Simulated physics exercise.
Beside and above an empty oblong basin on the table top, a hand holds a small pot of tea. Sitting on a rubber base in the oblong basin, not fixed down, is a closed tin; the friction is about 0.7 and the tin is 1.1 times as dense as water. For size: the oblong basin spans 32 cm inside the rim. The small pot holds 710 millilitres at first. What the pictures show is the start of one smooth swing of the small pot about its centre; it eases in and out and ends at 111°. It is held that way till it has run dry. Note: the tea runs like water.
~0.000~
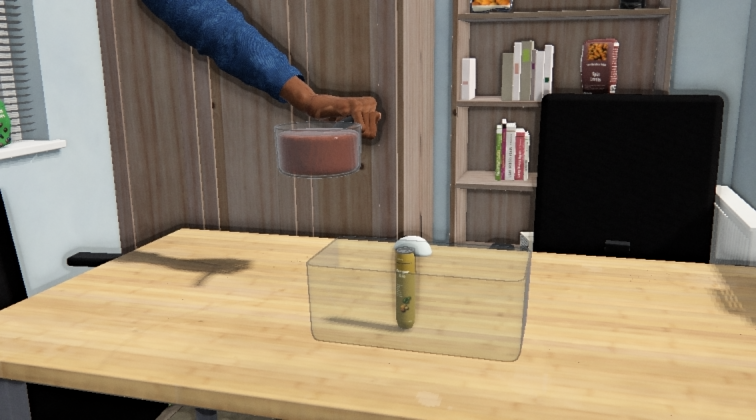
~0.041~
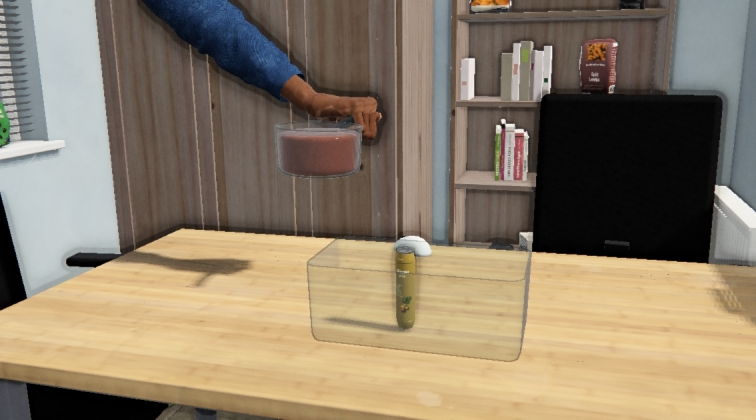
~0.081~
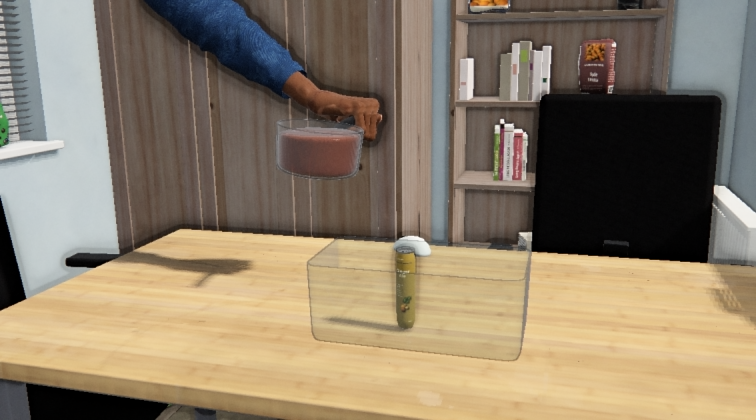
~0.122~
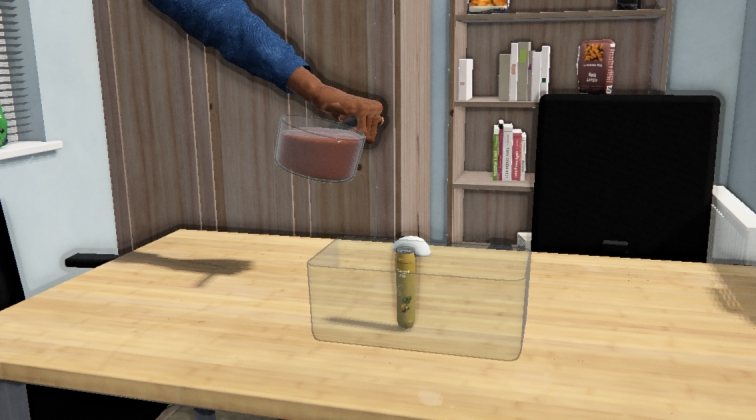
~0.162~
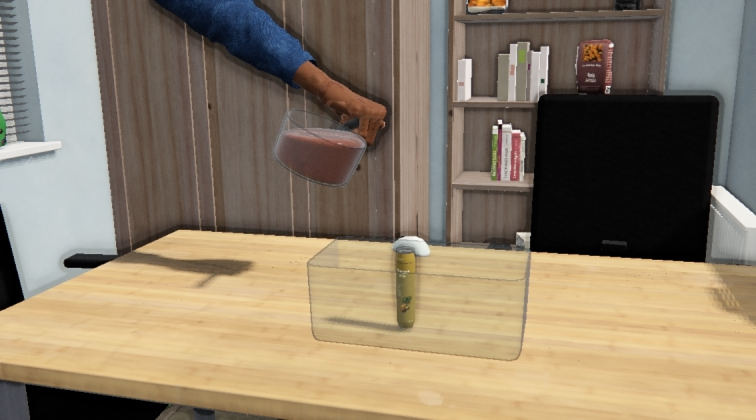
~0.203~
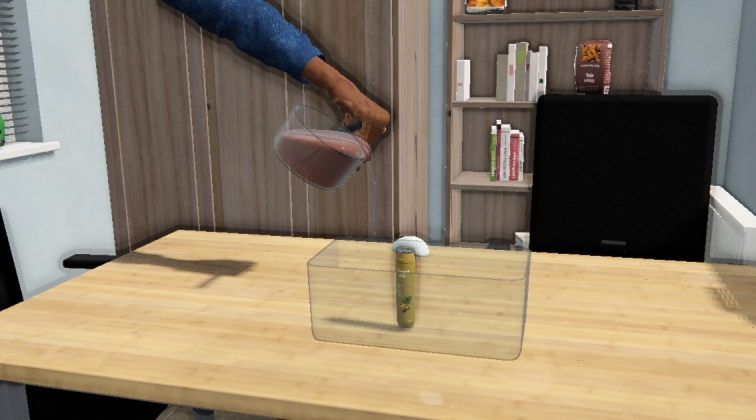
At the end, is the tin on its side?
I expect it will tip over.
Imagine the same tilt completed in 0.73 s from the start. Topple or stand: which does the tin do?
Then it falls.
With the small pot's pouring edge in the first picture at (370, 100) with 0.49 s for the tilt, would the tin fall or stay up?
After that, the tin overturns.
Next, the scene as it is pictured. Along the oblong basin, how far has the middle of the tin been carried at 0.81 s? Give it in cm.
Roughly 5 cm.
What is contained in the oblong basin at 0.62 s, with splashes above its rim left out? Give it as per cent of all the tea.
Roughly 92 %.
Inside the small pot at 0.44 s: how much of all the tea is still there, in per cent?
Around 18 in a hundred.
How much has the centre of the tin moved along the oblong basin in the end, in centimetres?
The tin's middle ends up about 10.0 cm along the basin.
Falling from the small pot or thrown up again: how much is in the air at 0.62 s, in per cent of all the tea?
Around 6 percent of the liquid.
Then, 0.44 s in, the tilt is 107° and 18 per cent is still to pour; the tin stands where it began.
Then, 0.62 s in, the tilt is 111° and 2 per cent is still to pour; the tin stands 2 cm from where it began.
Then, 0.81 s in, the tilt is 111° and 0 per cent is still to pour; the tin leans 27°.
Then, 1.01 s in, the tilt is 111° and 0 per cent is still to pour; the tin lies on its side.
Finally, the tin lies on its side.
